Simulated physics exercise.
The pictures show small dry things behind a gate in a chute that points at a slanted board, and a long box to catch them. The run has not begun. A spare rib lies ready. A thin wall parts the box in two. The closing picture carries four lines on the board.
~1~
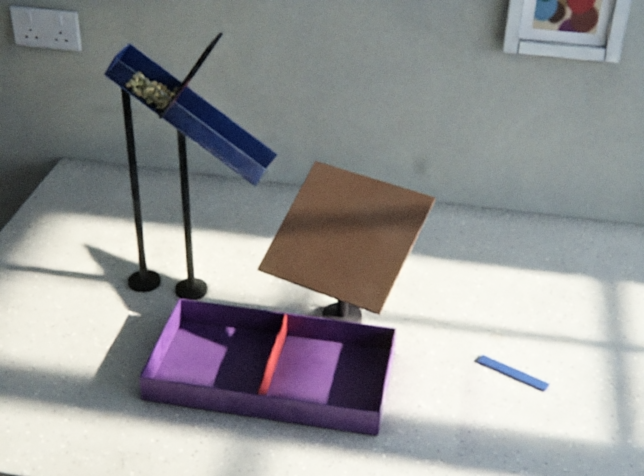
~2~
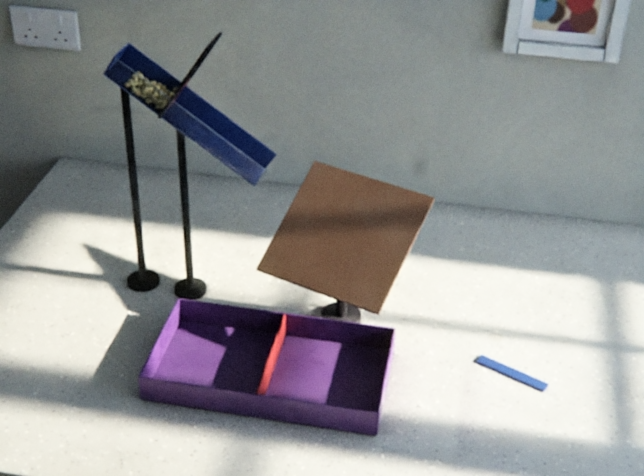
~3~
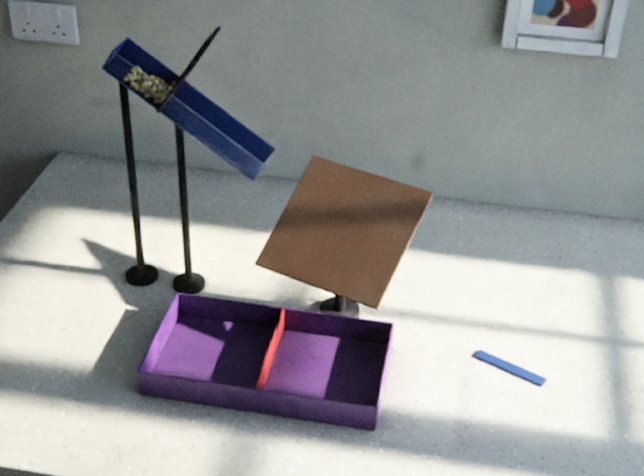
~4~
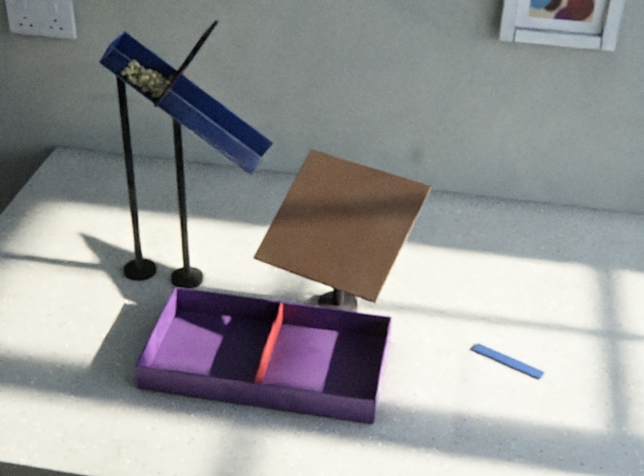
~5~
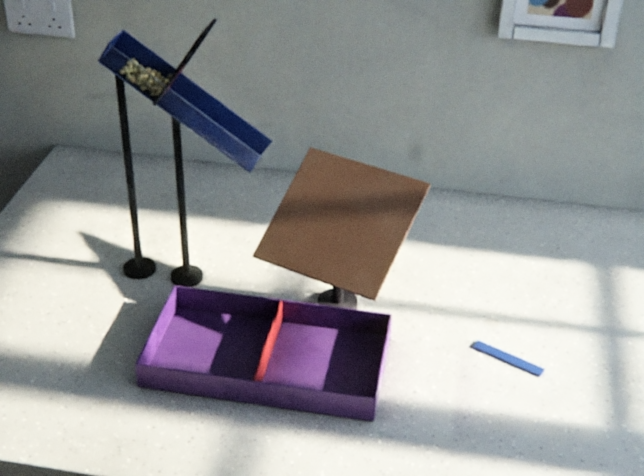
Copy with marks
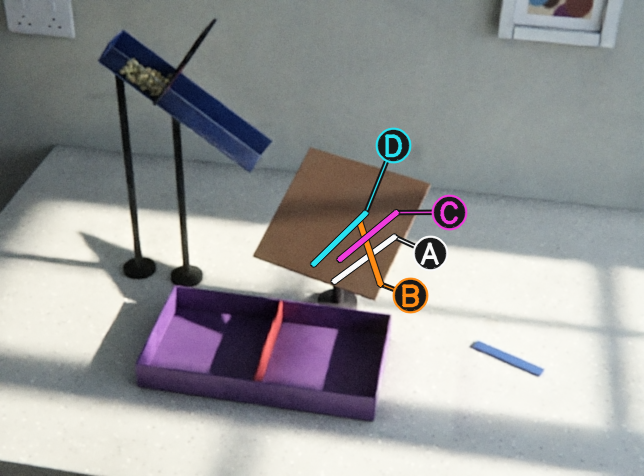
A blue chute holding pale beans behind a gate stood on two black stands above a tilted brown board and a divided purple box, and nothing moved except the view, which shifted slightly.
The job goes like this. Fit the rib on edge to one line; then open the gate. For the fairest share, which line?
The answer is line D.
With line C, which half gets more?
More lands on the right.
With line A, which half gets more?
The right half.
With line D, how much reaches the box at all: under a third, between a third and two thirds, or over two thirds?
Over two thirds.
On the marked copy, line A from (394, 237) to (334, 281); line B from (359, 221) to (380, 284); line C from (396, 212) to (339, 259); line D from (365, 213) to (313, 264).
If A is chosen, of what is caught, about a quarter in the left half, most in the right.
If B is chosen, of what is caught, about a quarter in the left half, most in the right.
If C is chosen, of what is caught, about a quarter in the left half, most in the right.
If D is chosen, of what is caught, about half in the left half, about half in the right.
